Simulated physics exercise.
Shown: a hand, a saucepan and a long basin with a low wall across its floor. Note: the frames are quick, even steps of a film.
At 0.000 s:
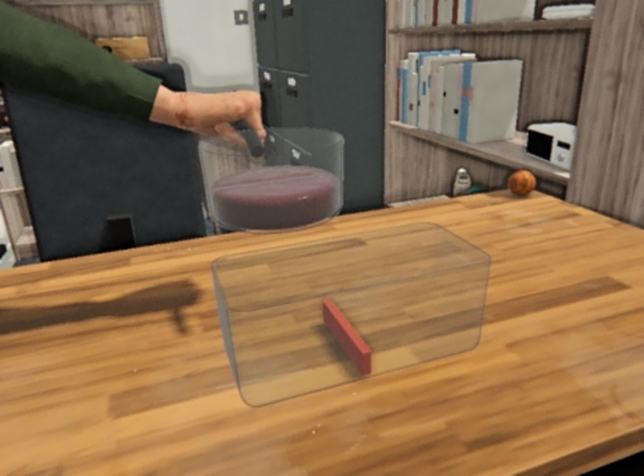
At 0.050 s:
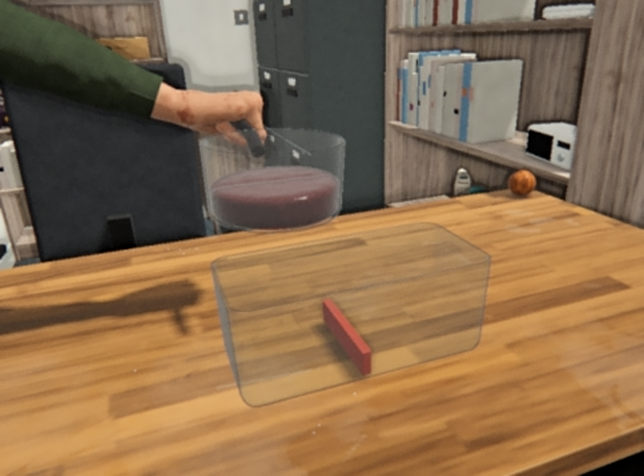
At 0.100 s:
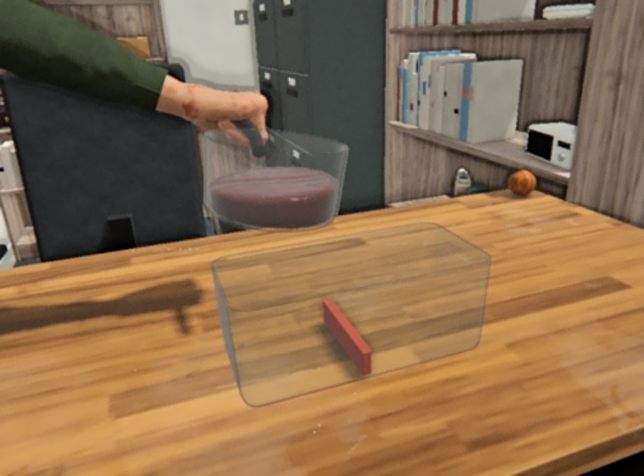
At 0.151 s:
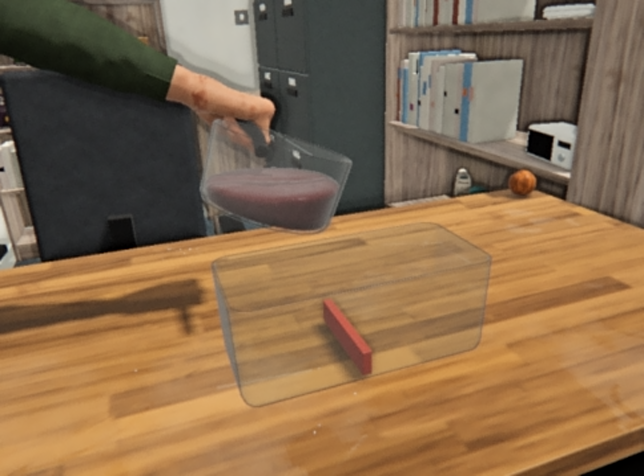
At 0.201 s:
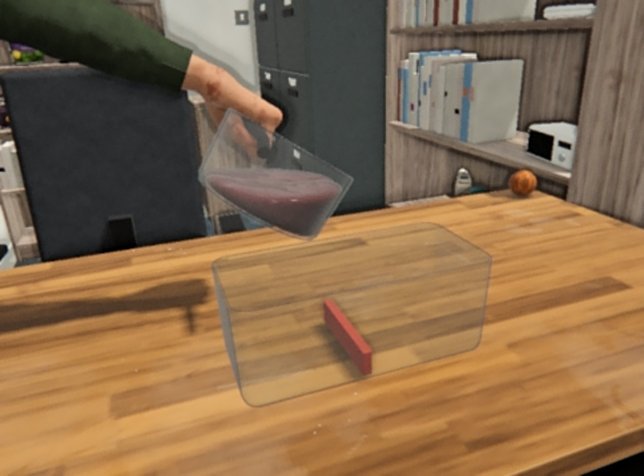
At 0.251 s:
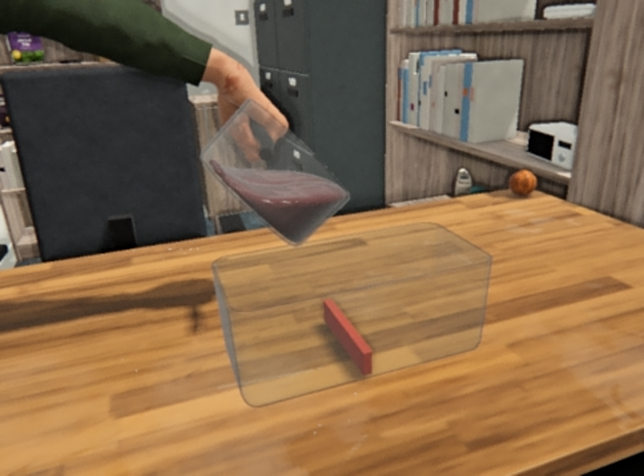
A hand in a dark green sleeve reaches in from the left, holding a clear vessel of dull purple liquid above a wooden table, seen from a steady, slightly raised view in an office. Below sits a see-through basin with a low red wall across its floor, with lockers and shelves behind. The hand tilts the vessel steadily rightward, and the liquid shifts toward its lower right edge.
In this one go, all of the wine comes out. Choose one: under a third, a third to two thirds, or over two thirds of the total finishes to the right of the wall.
A third to two thirds finishes to the right of the wall.
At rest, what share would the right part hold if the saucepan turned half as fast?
Some 75 per cent.
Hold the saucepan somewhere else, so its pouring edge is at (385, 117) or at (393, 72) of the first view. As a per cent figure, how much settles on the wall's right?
Roughly 80 per cent, then roughly 80 per cent.
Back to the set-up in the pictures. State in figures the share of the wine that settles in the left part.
About 40 per cent.
A moment on, the saucepan is tipped right over and 15 per cent is still to pour, 16 is left of the wall and 50 right of it.
Next, the saucepan is tipped right over and 2 per cent is still to pour, 33 is left of the wall and 60 right of it.
Then the saucepan is tipped right over and 0 per cent is still to pour, 40 is left of the wall and 57 right of it.
Later the saucepan is tipped right over and 0 per cent is still to pour, 41 is left of the wall and 56 right of it.
In the end 41 per cent lies left of the wall, 56 right of it and 2 outside.
